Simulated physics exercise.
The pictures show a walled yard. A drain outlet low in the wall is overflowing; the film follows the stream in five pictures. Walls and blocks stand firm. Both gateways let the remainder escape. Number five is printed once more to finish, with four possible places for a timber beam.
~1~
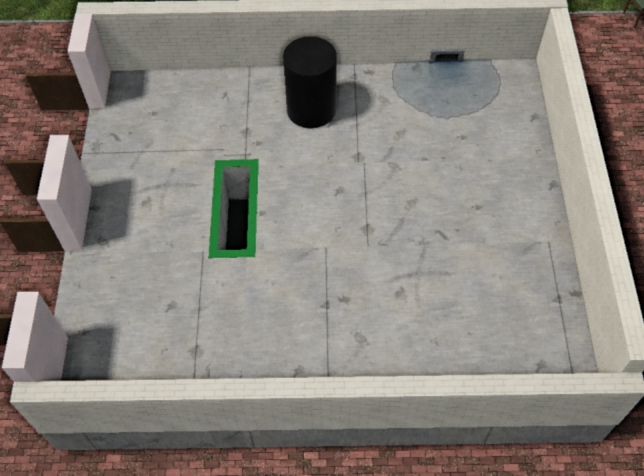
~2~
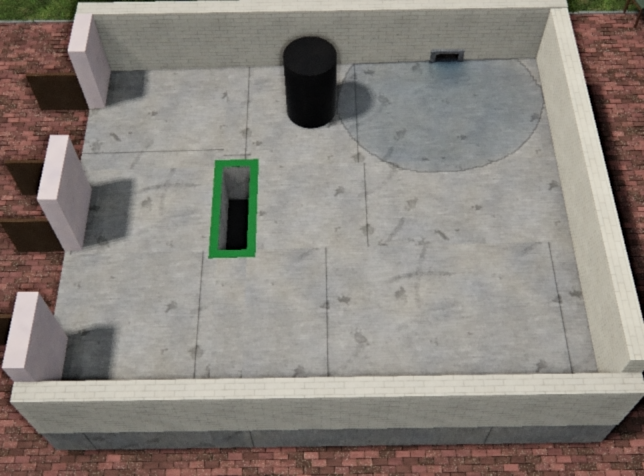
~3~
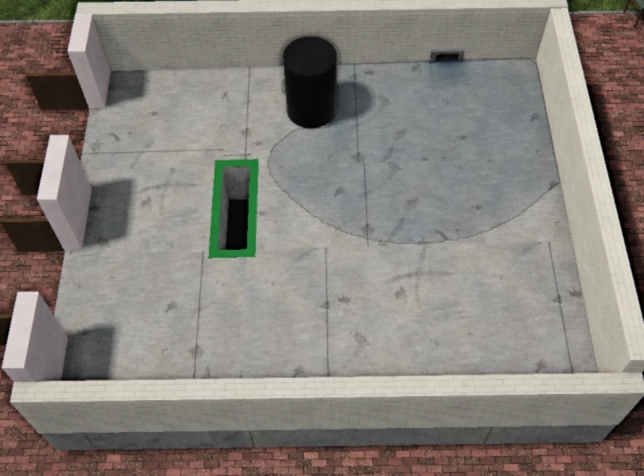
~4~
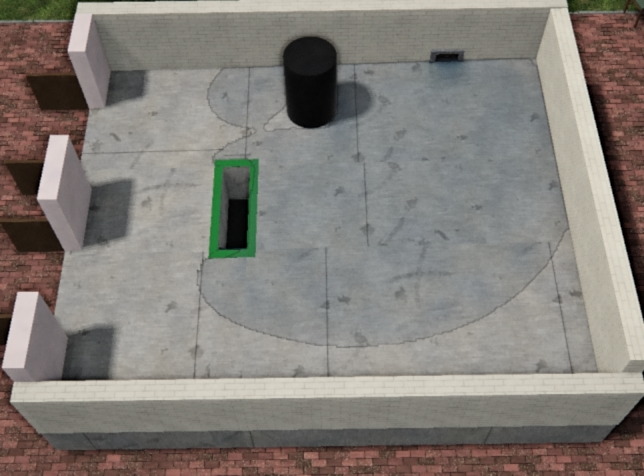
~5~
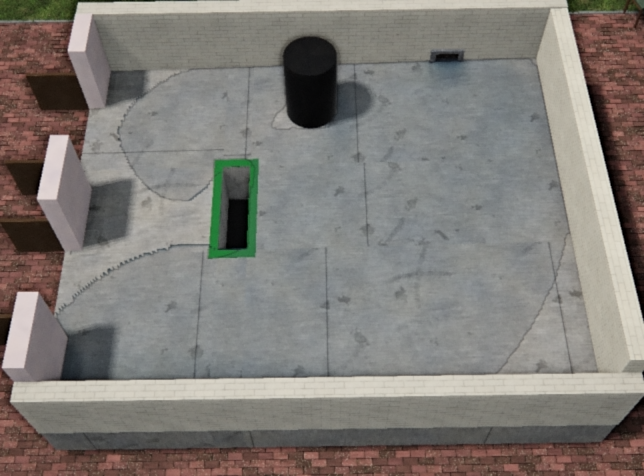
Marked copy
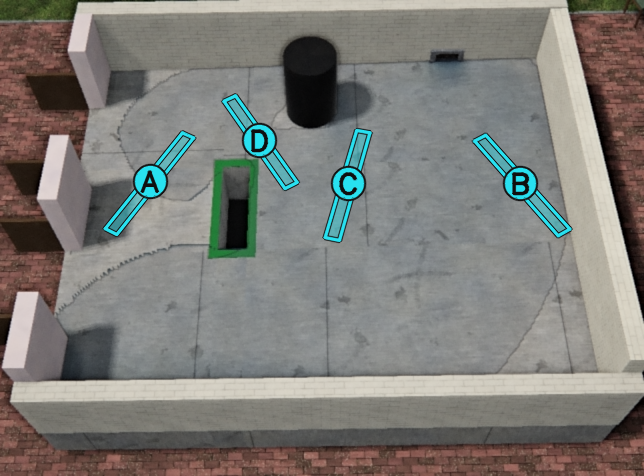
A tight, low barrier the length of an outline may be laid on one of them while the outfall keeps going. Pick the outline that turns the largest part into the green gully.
Go for B.
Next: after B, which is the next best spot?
A it is.
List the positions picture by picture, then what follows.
Outfall at (447, 56); green gully at (234, 207); open gate at (75, 293); open gate at (99, 147); water covers 4 % of the ground and shows as far out as (423, 107); green gully still dry.
Water covers 15 % of the ground and shows as far out as (368, 147); green gully still dry.
Water covers 30 % of the ground and shows as far out as (382, 239); green gully still dry.
Water covers 52 % of the ground and shows as far out as (251, 322); green gully taking water.
Water covers 76 % of the ground and shows as far out as (62, 322); green gully taking water.
On the marked copy, A from (111, 231) to (188, 135); B from (480, 138) to (564, 232); C from (332, 238) to (363, 131); D from (229, 98) to (291, 185).
If A is chosen, about 27 % of the stream runs into the green gully, about 73 % out by the gates.
If B is chosen, about 37 % of the stream runs into the green gully, about 63 % out by the gates.
If C is chosen, about 14 % of the stream runs into the green gully, about 86 % out by the gates.
If D is chosen, about 13 % of the stream runs into the green gully, about 87 % out by the gates.
